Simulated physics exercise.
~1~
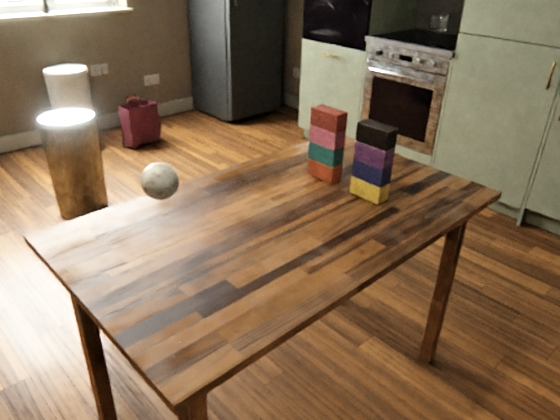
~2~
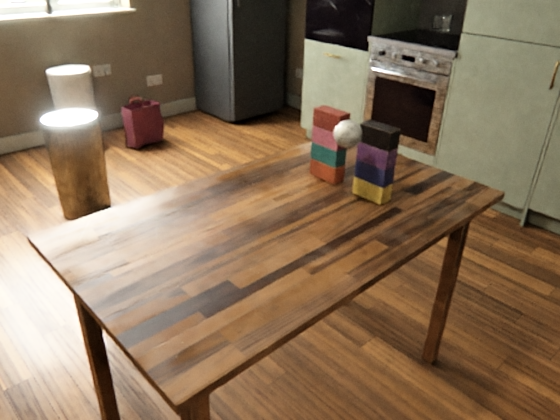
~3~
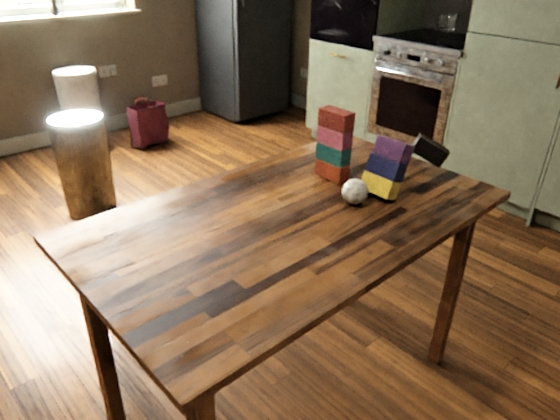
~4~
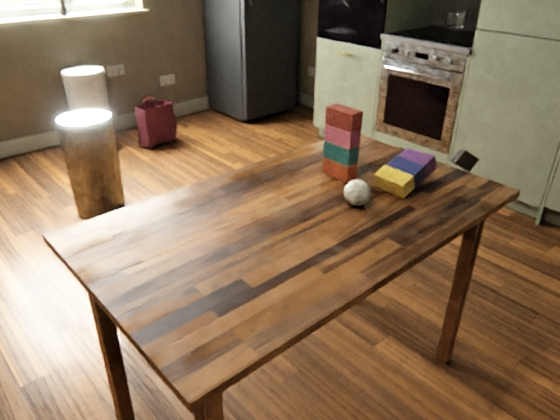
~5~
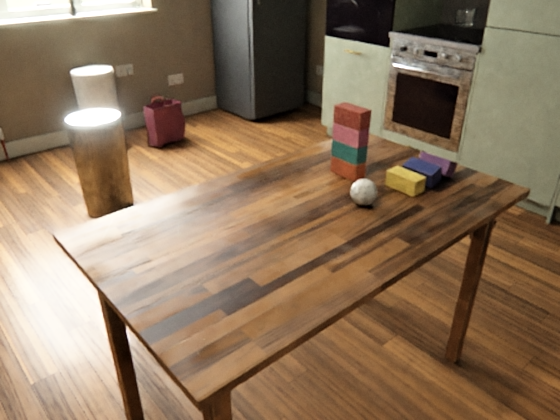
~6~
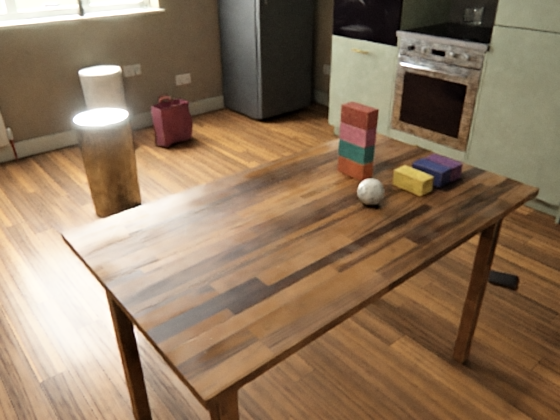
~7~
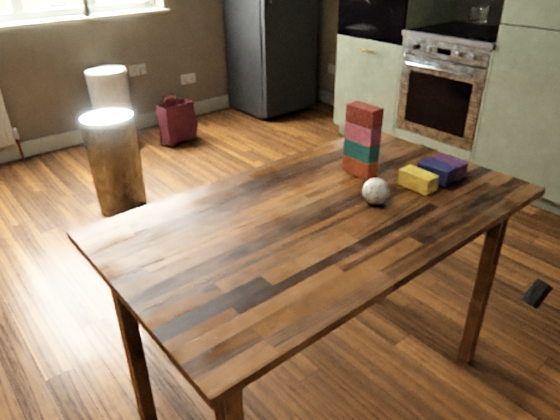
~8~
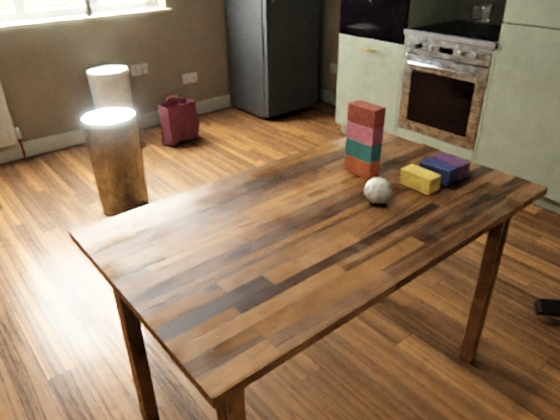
A white ball knocks over the right block stack, sending the black block to the floor.
